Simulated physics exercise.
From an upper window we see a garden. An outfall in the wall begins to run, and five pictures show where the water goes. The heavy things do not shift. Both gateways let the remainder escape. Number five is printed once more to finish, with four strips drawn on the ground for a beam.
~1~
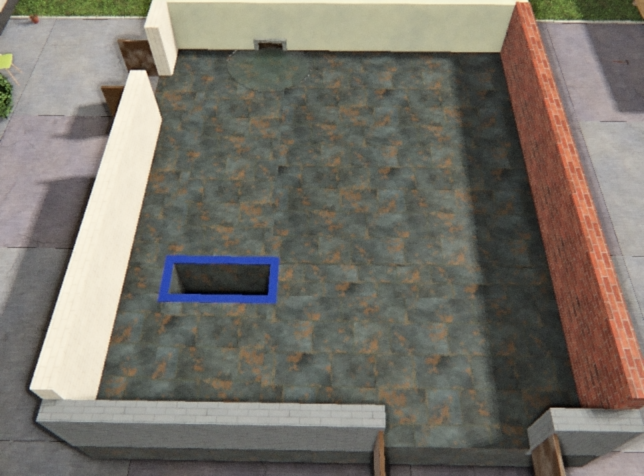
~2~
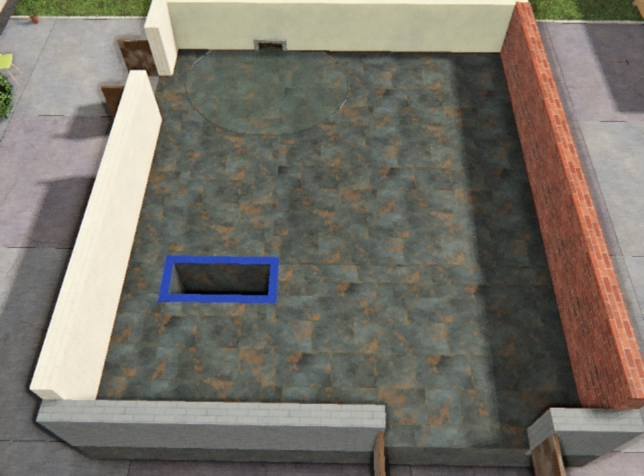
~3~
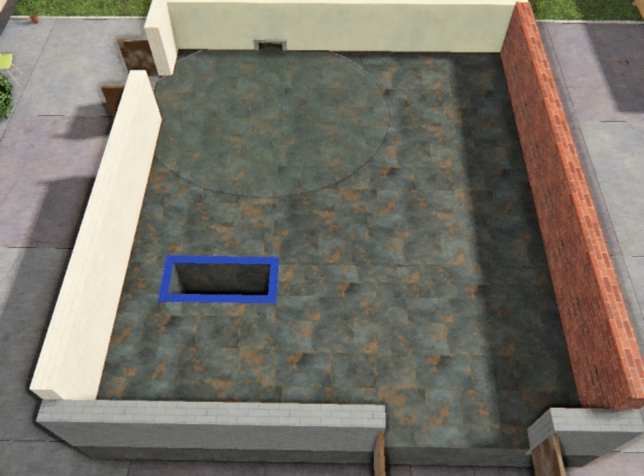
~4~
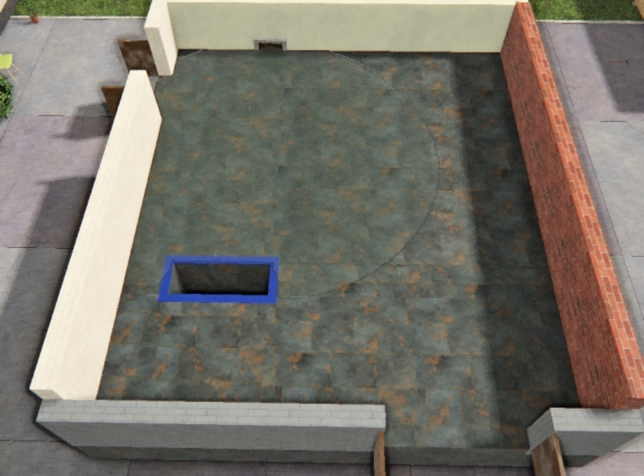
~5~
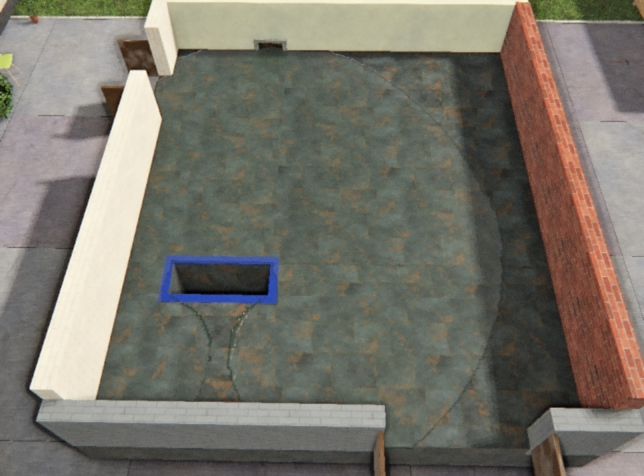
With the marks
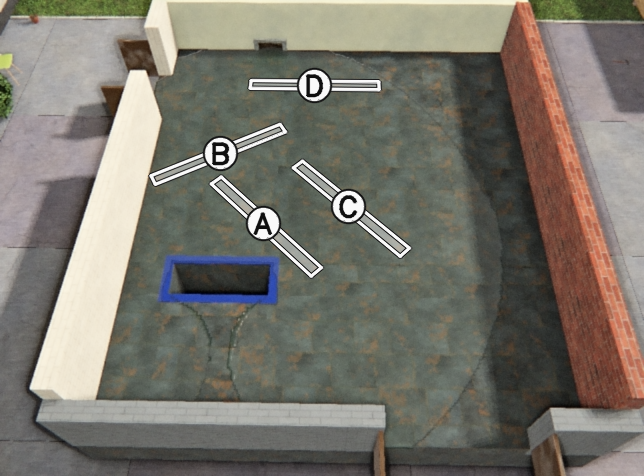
To begin with, a small wet patch lies below an outlet in the back wall of a walled garden seen from above. The water spreads in a widening, rounded sheet across the paving towards the blue-edged pit, then reaches it and passes around both sides, extending to the front wall and further right.
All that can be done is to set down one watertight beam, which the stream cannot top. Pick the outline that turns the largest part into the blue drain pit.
The best spot is C.
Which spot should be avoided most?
That would be B.
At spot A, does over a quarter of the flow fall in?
No.
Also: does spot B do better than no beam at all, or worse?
Spot B is worse.
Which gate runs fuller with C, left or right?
The right one.
On the marked copy, A from (216, 180) to (316, 271); B from (153, 180) to (282, 128); C from (297, 164) to (404, 252); D from (250, 84) to (378, 85).
For spot A, about 18 % of the stream goes into the blue drain pit, about 80 % out by the gates.
For spot B, about 10 % of the stream goes into the blue drain pit, about 88 % out by the gates.
For spot C, about 39 % of the stream goes into the blue drain pit, about 61 % out by the gates.
For spot D, about 21 % of the stream goes into the blue drain pit, about 78 % out by the gates.
